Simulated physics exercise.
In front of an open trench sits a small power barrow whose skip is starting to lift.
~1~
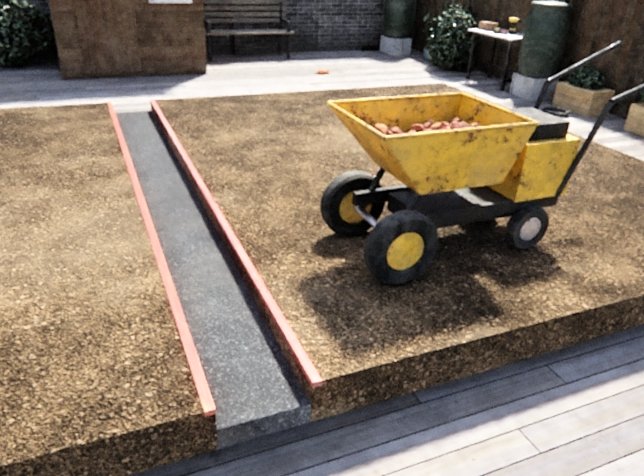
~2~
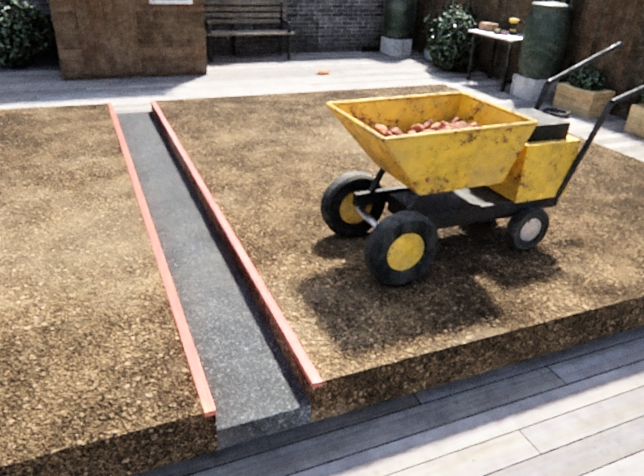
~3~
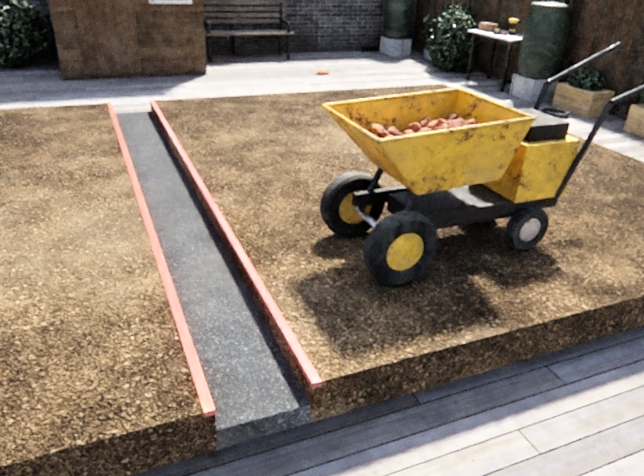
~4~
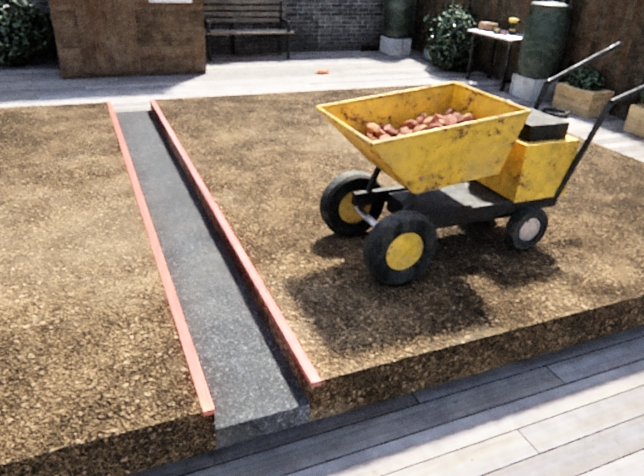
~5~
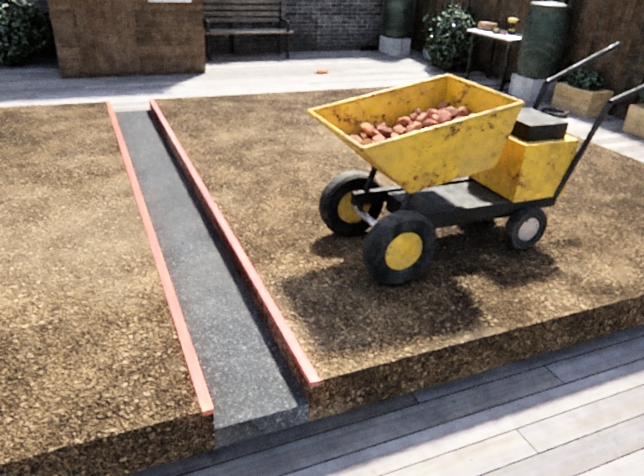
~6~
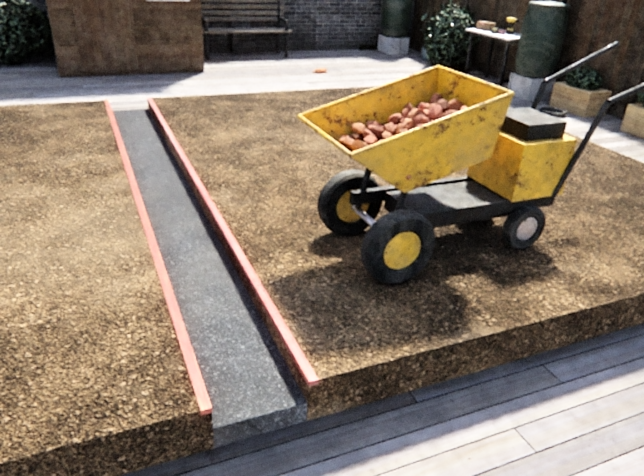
In a sunny walled yard, a yellow power barrow's skip of reddish rubble slowly tilts left beside a red-edged trench, wheels still.
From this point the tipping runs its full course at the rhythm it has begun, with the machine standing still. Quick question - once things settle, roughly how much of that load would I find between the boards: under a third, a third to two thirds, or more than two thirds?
Okay, so the amount in the trench ends beyond the two-thirds mark.
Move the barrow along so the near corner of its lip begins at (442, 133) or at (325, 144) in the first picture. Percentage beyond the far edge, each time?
Around 0 and 30 per cent respectively.
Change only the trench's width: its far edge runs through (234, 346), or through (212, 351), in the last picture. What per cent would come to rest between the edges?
60 %, 80 %.
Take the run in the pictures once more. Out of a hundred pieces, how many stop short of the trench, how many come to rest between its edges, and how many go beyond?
Shares in per cent - short: 5, between: 90, beyond: 0.
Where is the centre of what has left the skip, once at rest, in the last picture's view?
Resting centre, last picture - approx. (216, 287).
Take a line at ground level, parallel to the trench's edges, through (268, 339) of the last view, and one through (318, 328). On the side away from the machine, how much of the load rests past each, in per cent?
Estimate: 70 %, then 100 %.
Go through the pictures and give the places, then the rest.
Lip of the skip near (385, 138), level; top of the load near (440, 136), lumps of rubble; first edge of the trench near (290, 335); far edge near (193, 357), the trench over half as wide as the skip, and shallow for its width, in the first picture.
Lip of the skip near (384, 140), level; top of the load near (440, 136), in the second picture.
Lip of the skip near (379, 142), tipped barely; top of the load near (437, 134), in the third picture.
Lip of the skip near (372, 145), tipped a little; top of the load near (450, 124), in the fourth picture.
Lip of the skip near (363, 149), tipped a little; top of the load near (444, 119), in the fifth picture.
Lip of the skip near (351, 155), tipped clearly; top of the load near (450, 116); first edge of the trench near (287, 334); far edge near (189, 356), in the sixth picture.
Shortly afterwards, skip tipped steeply; the whole lot in the skip.
Next, skip tipped right over; the bulk in the skip; only a few short of the trench; a little in or heaped over the trench.
Some moments later, skip tipped right over; a little in the skip; a little short of the trench; the bulk in or heaped over the trench; only a few beyond it.
In the end, skip tipped right over; only a few in the skip; a little short of the trench; the bulk in or heaped over the trench; only a few beyond it.
